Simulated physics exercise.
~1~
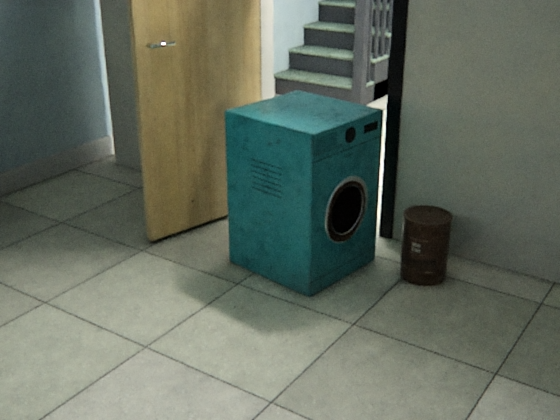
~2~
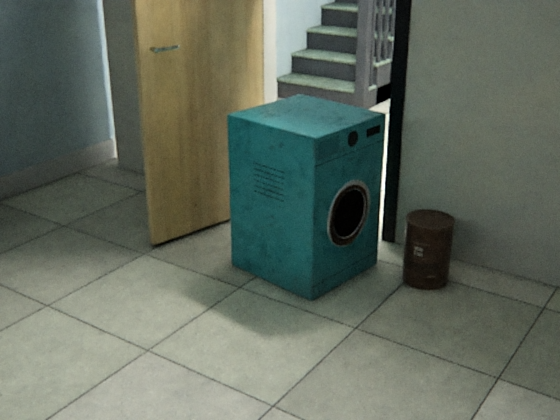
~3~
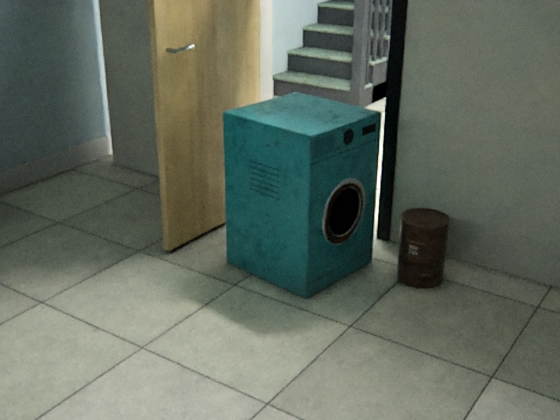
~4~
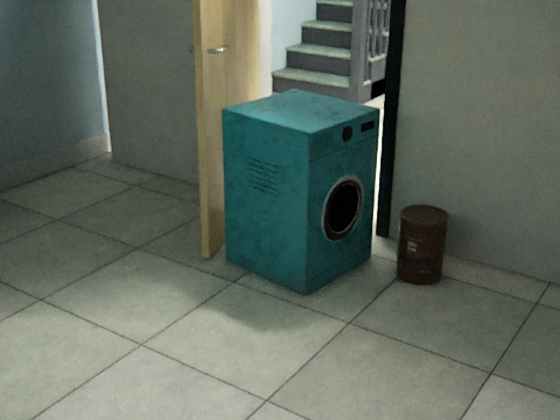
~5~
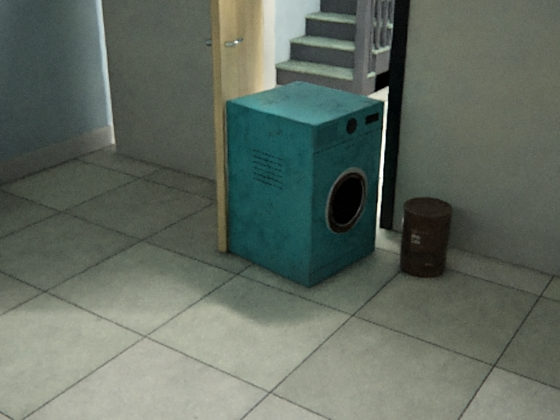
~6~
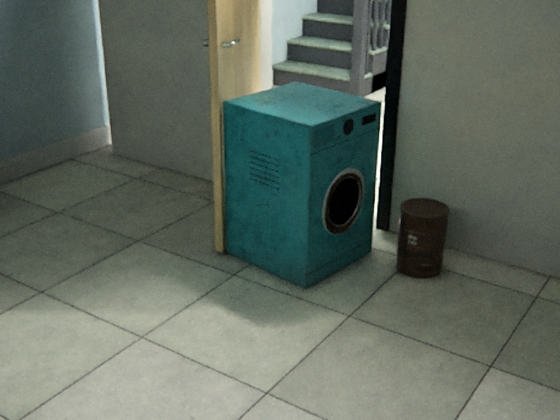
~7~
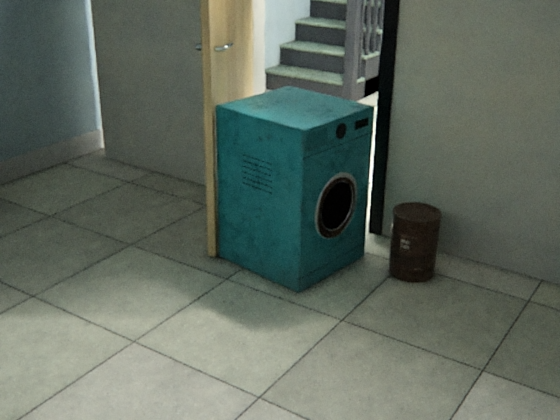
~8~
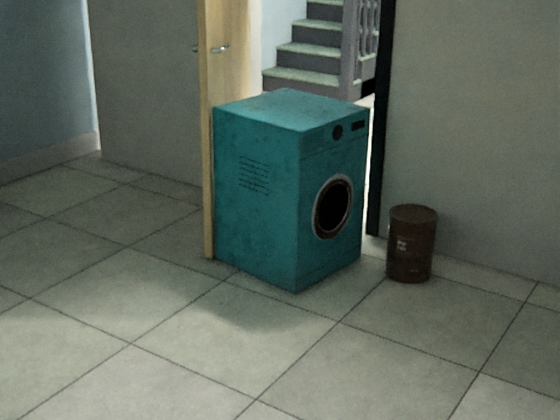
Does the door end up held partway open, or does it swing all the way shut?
It ends up held partway open, stopping short beside the turquoise appliance, which stays where it is in the doorway.
